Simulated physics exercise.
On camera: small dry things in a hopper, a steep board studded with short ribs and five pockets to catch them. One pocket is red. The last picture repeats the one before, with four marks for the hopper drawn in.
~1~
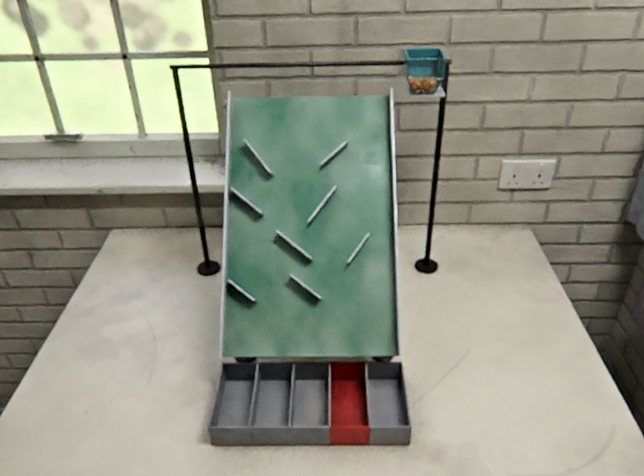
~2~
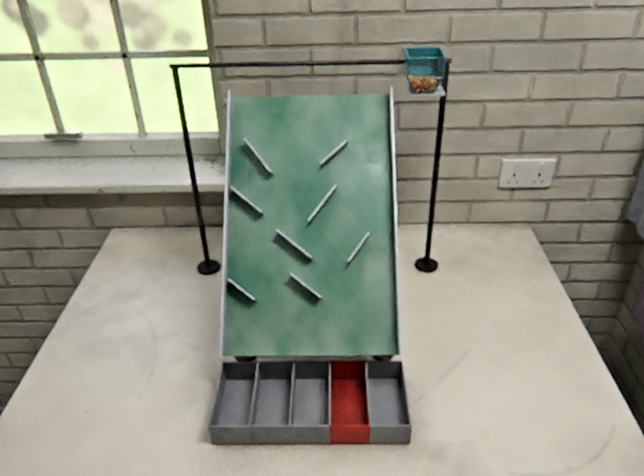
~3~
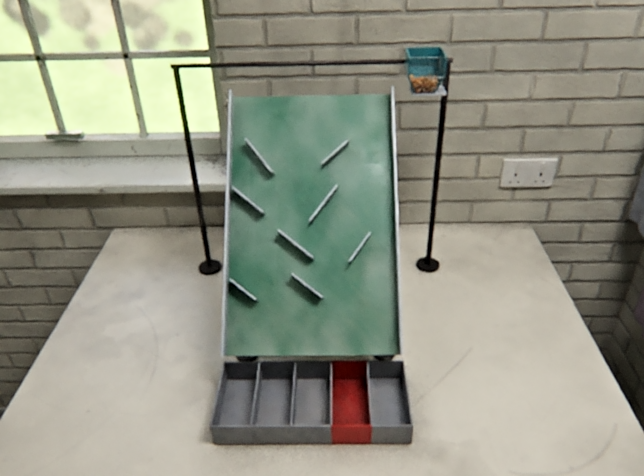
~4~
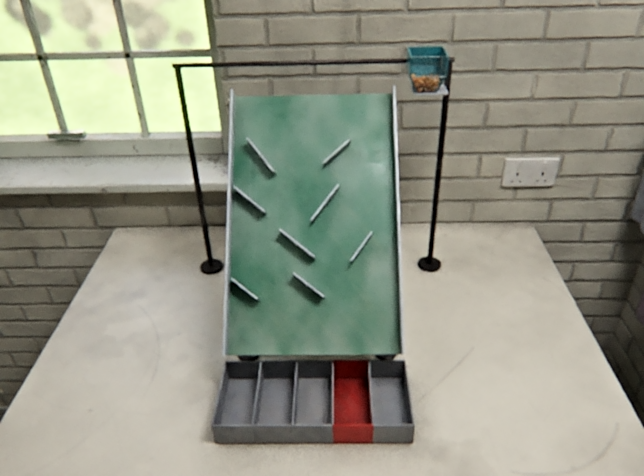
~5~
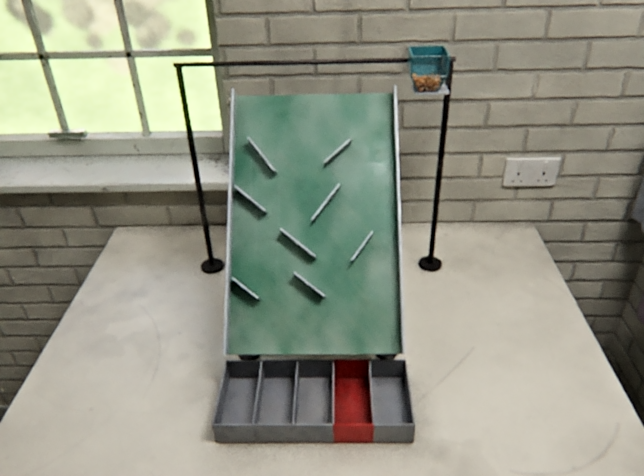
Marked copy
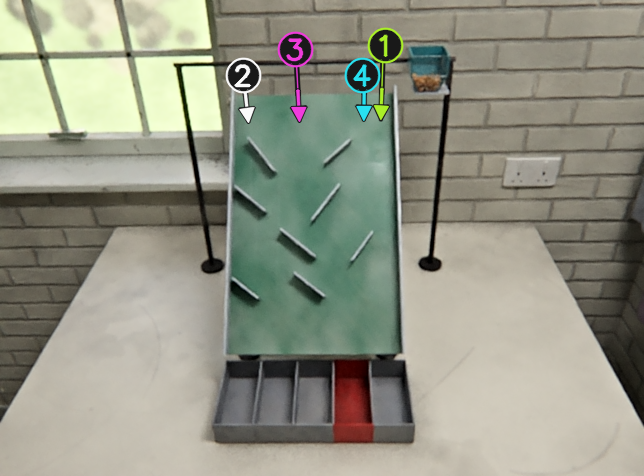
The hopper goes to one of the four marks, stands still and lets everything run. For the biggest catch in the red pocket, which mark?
Mark 3 does it best.
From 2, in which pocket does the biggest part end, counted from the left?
The fourth.
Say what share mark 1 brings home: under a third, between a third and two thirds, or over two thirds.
It is under a third.
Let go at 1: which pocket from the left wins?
The fifth.
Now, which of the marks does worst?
Here it is mark 1.
On the marked copy, mark 1 meets the board at (381, 114); mark 2 meets the board at (247, 117); mark 3 meets the board at (299, 116); mark 4 meets the board at (363, 115).
If 1 is chosen, about a quarter in the red pocket, most in other pockets, a stray few outside the box.
If 2 is chosen, about half in the red pocket, about a third in other pockets, a small part held on the board, a stray few outside the box.
If 3 is chosen, most in the red pocket, a small part in other pockets, a small part outside the box.
If 4 is chosen, about a third in the red pocket, about two thirds in other pockets, a stray few outside the box.
